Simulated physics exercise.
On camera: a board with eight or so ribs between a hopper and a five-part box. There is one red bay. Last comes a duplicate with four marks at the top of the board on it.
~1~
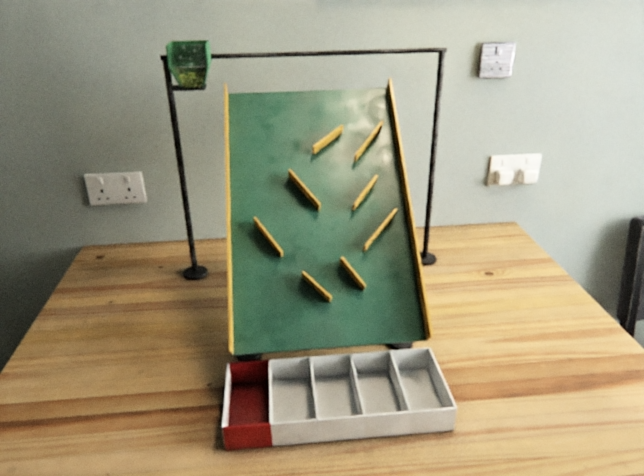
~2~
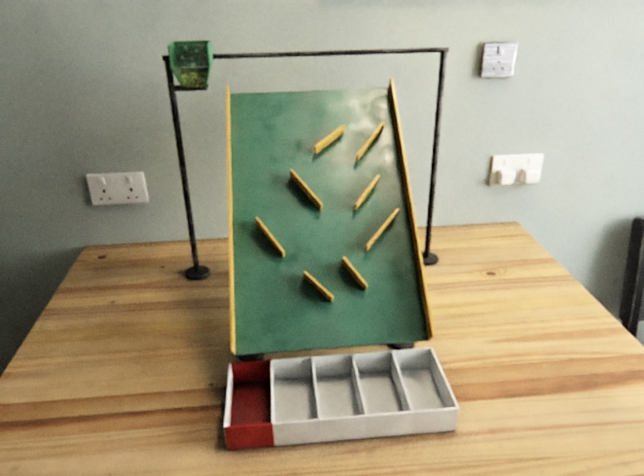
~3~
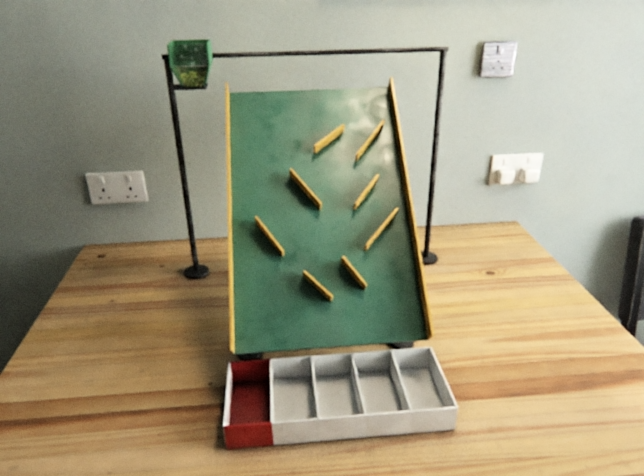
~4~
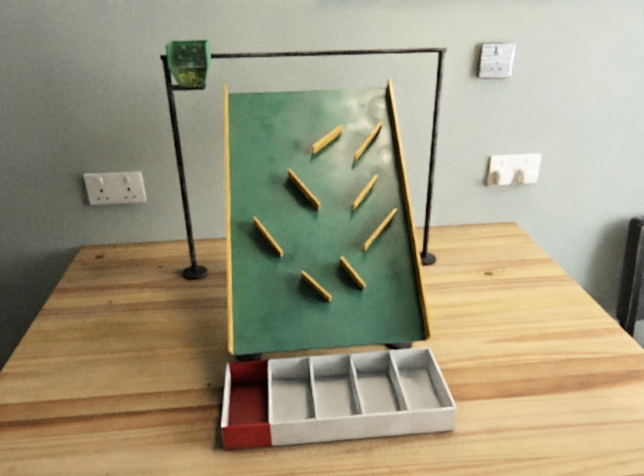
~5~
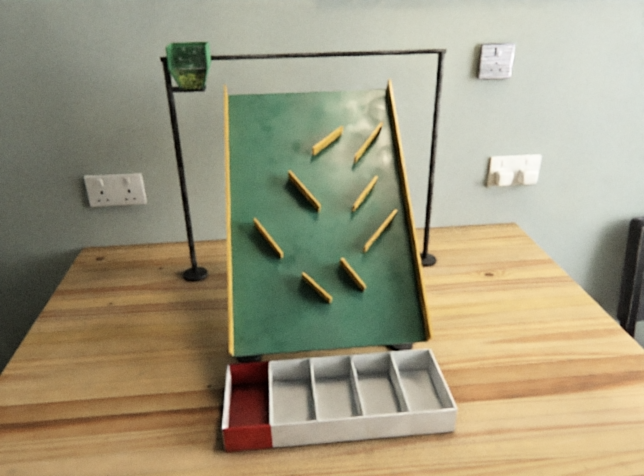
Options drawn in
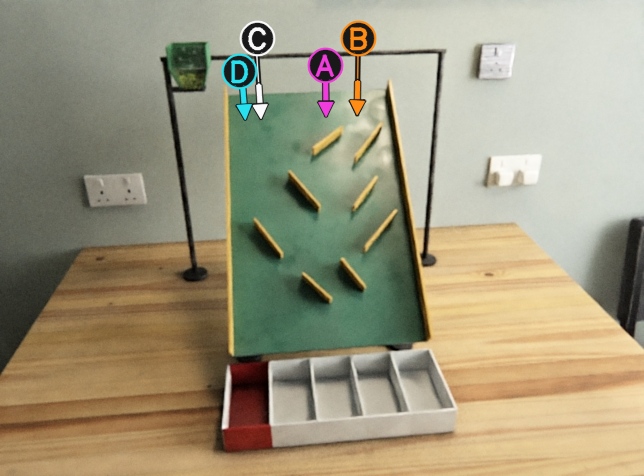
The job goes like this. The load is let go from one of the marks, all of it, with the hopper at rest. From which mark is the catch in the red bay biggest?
D beats the others.
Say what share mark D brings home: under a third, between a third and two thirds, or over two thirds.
Mark D gives between a third and two thirds.
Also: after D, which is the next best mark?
Here it is mark C.
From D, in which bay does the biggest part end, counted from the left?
The first.
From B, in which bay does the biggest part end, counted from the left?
The fourth.
On the marked copy, mark A meets the board at (326, 111); mark B meets the board at (357, 109); mark C meets the board at (260, 113); mark D meets the board at (244, 114).
For mark A, a small share in the red bay, the bulk in other bays, a small share outside the box.
For mark B, only a few in the red bay, all but a few in other bays, only a few outside the box.
For mark C, close to a third in the red bay, close to half in other bays, a small share outside the box.
For mark D, close to half in the red bay, close to a third in other bays, a small share outside the box.
